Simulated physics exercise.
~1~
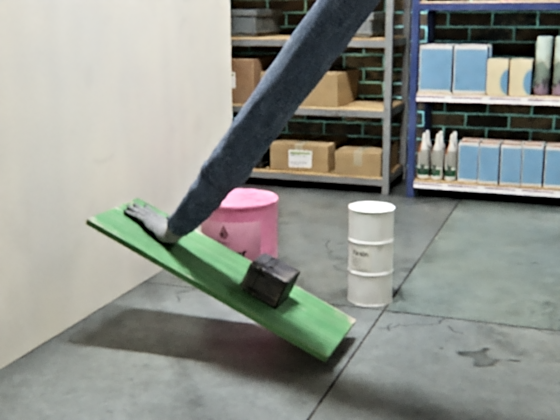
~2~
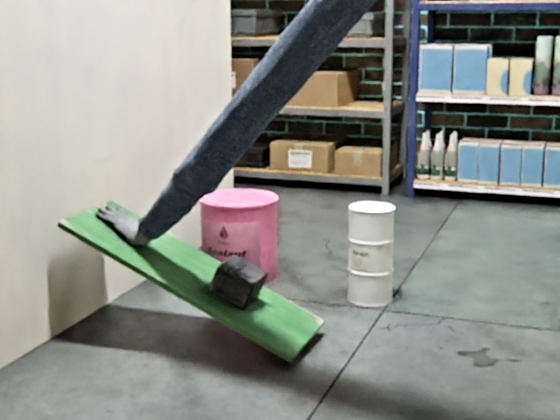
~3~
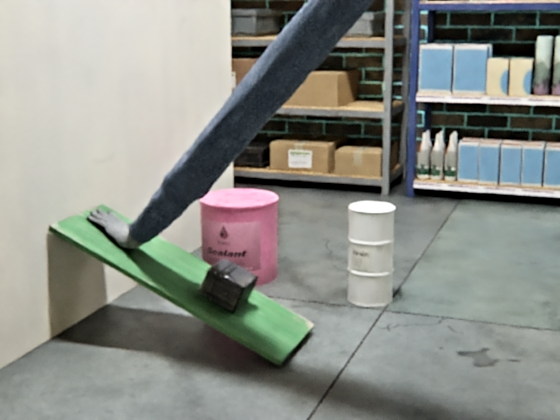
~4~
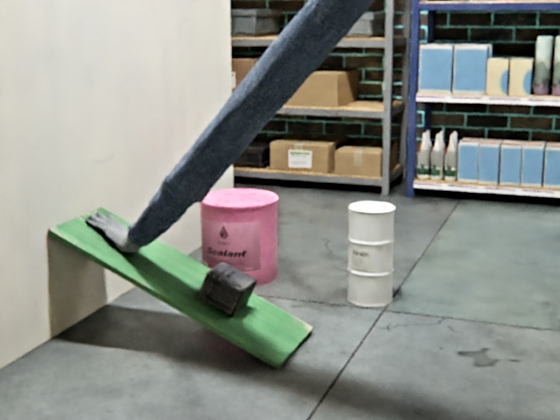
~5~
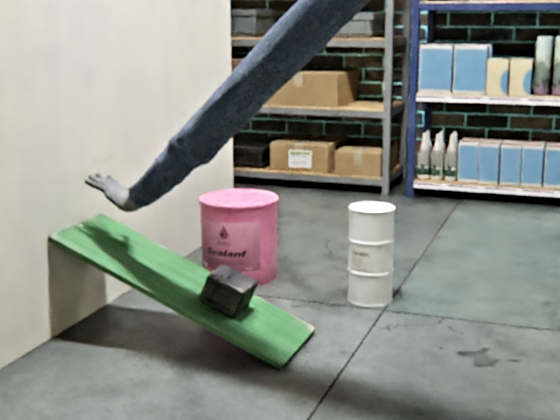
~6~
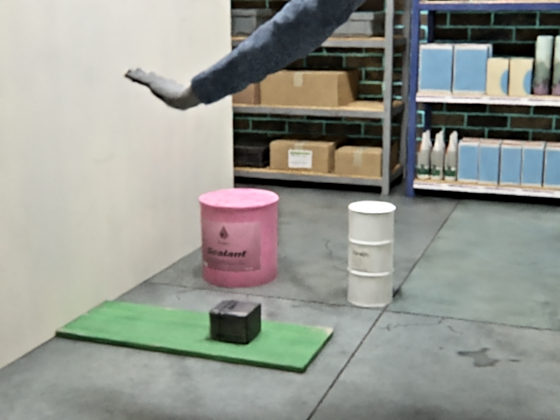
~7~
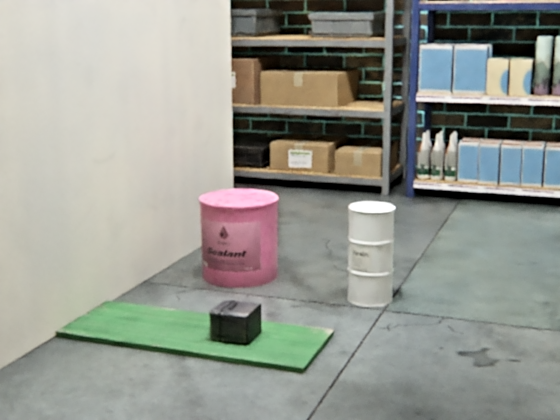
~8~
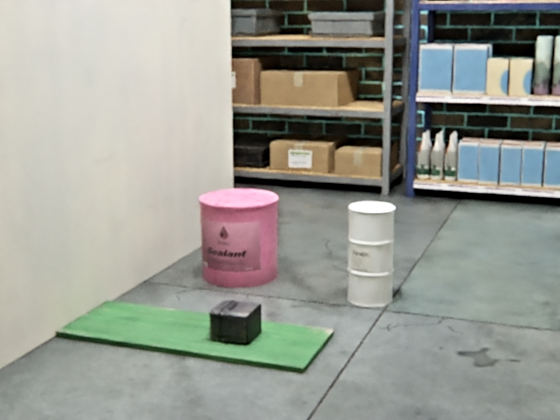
Green board carrying a dark block being leaned against a bare wall by a hand, then sliding down flat once released.
